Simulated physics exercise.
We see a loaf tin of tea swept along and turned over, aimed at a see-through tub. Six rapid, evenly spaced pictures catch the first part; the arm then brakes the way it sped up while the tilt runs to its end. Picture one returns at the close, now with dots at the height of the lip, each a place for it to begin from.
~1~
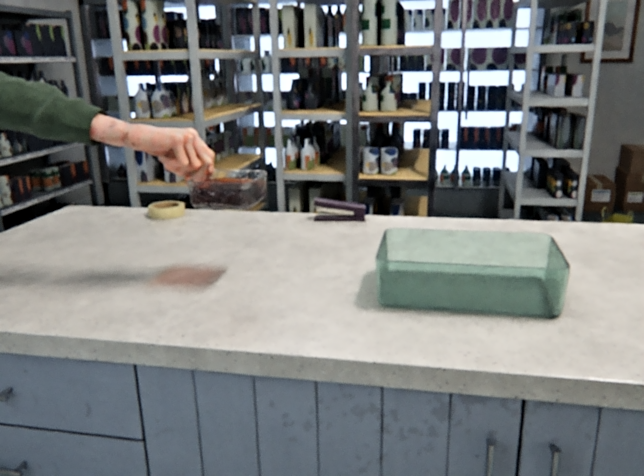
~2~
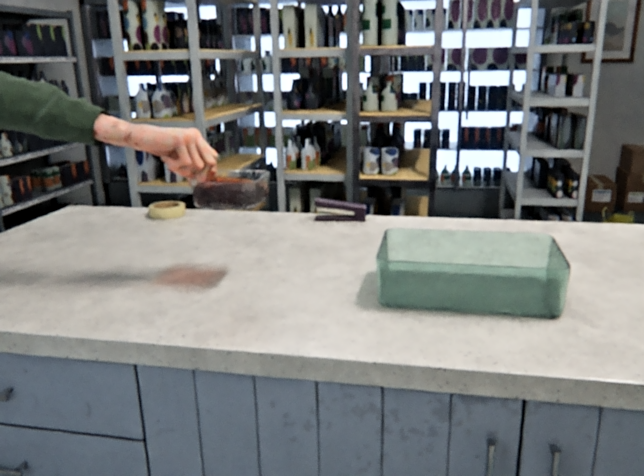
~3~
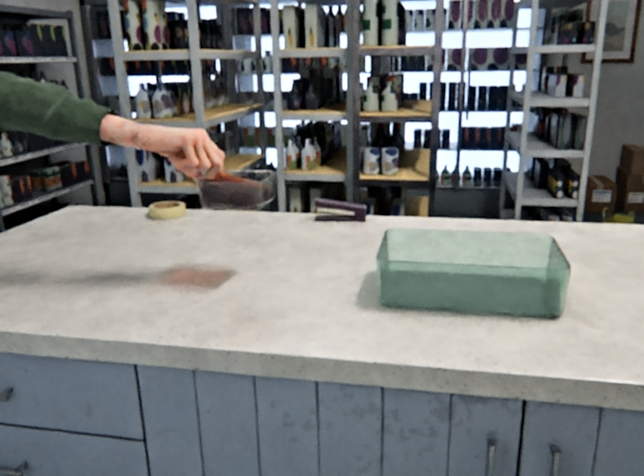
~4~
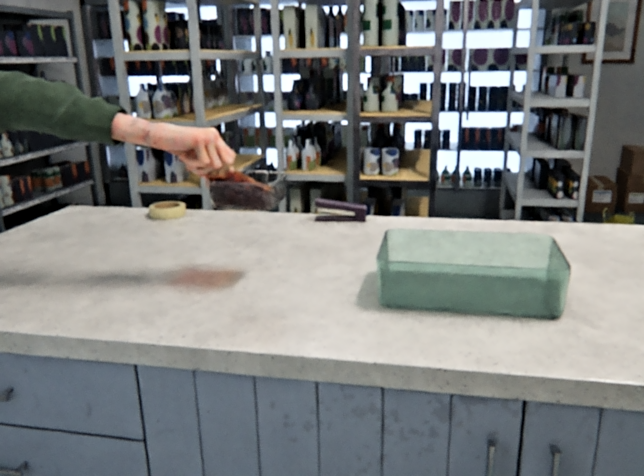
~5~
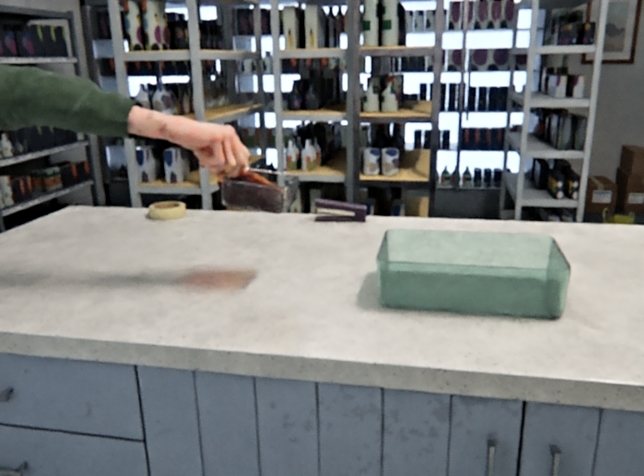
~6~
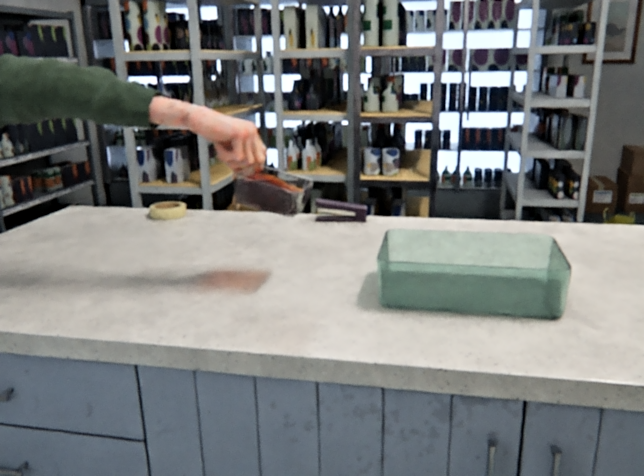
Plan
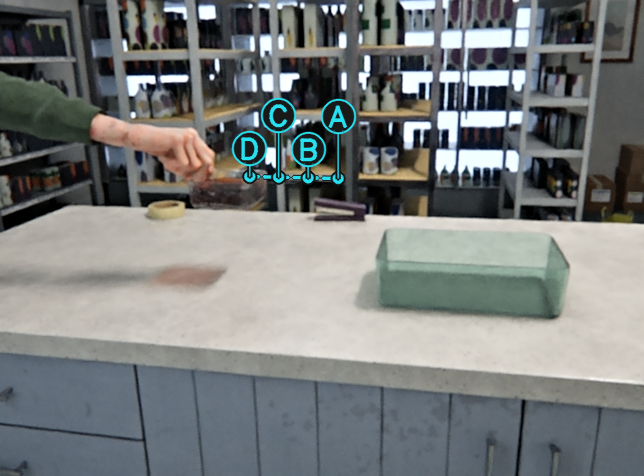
The clip opens with a hand in a green sleeve holding a small, dark container upright above a pale countertop, left of a see-through green tub. The hand barely moves at first, then carries the container a short way right, and finally tilts it slightly toward the tub, which stays still.
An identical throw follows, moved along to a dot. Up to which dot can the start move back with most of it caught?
It is C.
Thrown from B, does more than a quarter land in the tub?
Yes.
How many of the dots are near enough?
Three of them.
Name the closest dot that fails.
The answer is D.
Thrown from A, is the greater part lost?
No, not at all.
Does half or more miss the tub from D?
Yes, that goes wrong.
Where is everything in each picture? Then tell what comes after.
Upright, lip at (258, 176); tub from (377, 304) to (562, 316); nothing has left yet, in the first picture.
Upright, lip at (261, 176); nothing has left yet, in the second picture.
Upright, lip at (268, 177); nothing has left yet, in the third picture.
Upright, lip at (279, 178); tea is over the rim, down to (217, 175), in the fourth picture.
Tipped about 6°, lip at (292, 181); tea is over the rim, down to (227, 184), in the fifth picture.
Tipped about 14°, lip at (307, 186); tea is over the rim, down to (241, 206), in the sixth picture.
On the marked copy, A at (338, 178); B at (308, 177); C at (278, 177); D at (249, 176).
Choosing A, about 88 % lands in the tub, 5 % falls short and 7 % goes beside or beyond.
Choosing B, about 85 % lands in the tub, 12 % falls short and 4 % goes beside or beyond.
Choosing C, about 64 % lands in the tub, 34 % falls short.
Choosing D, about 23 % lands in the tub, 73 % falls short and 4 % goes beside or beyond.
